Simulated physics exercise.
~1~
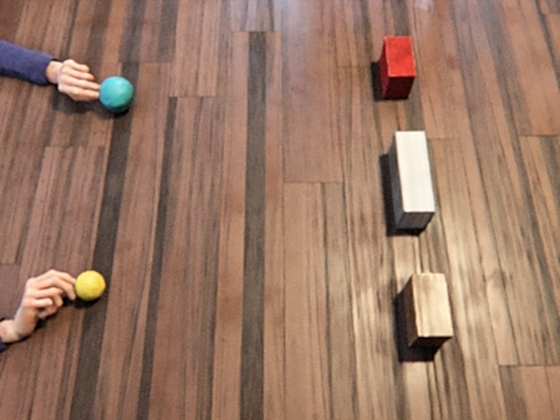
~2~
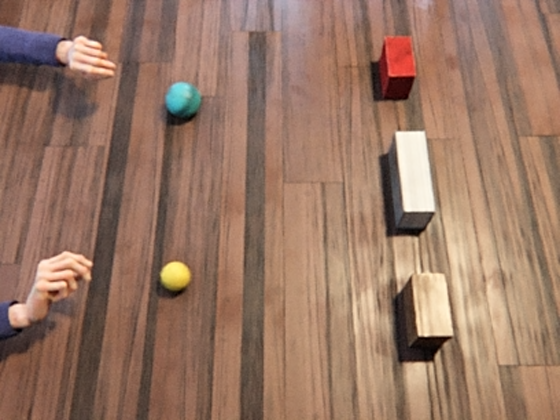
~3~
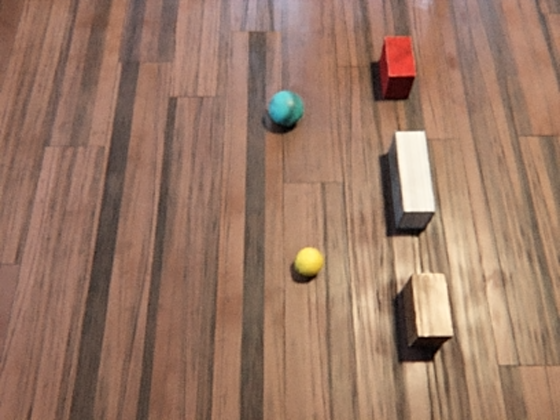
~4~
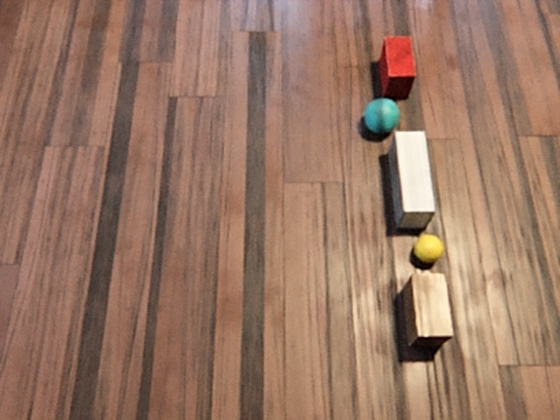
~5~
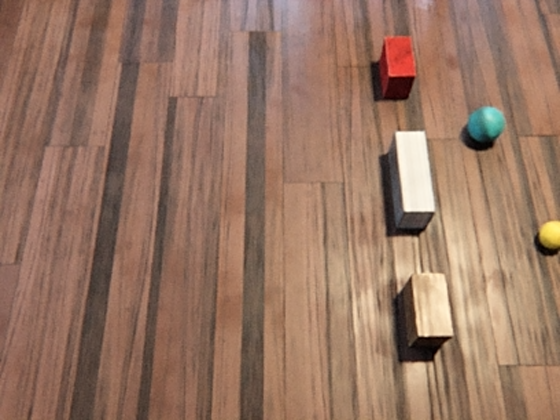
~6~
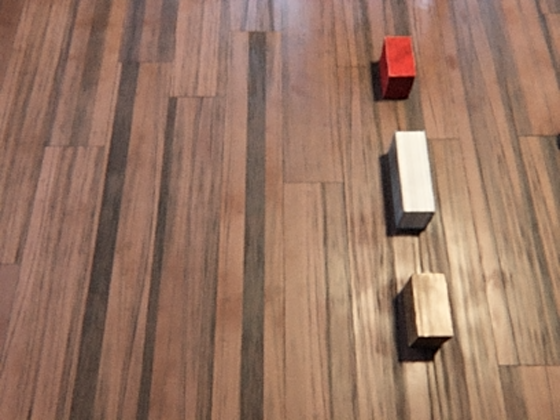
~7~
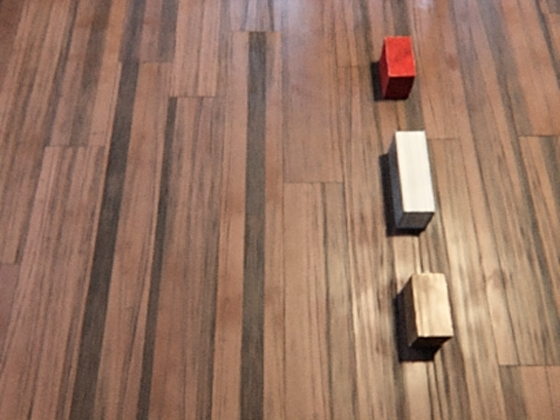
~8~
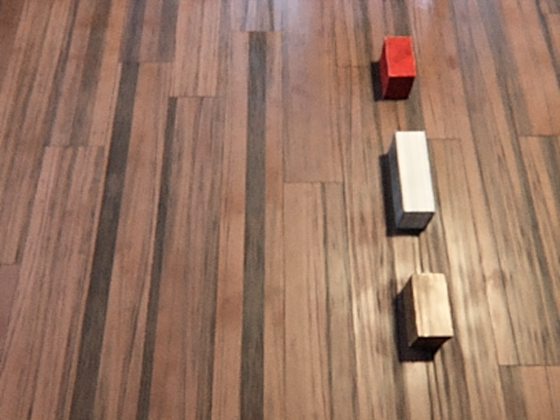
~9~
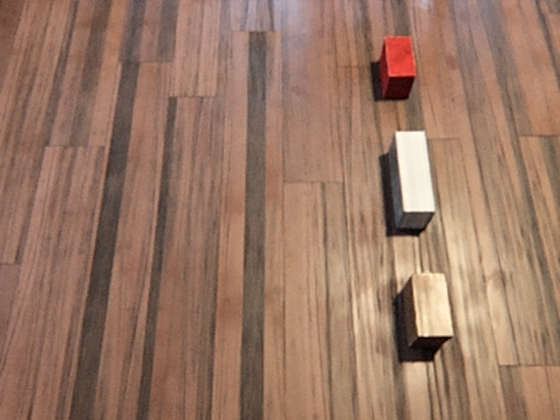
Two hands on the left let go of a turquoise ball and a small yellow ball, which rolled right across a wooden floor. Each passed through a gap between the red, pale grey and brown blocks and rolled out of sight, leaving the blocks standing.
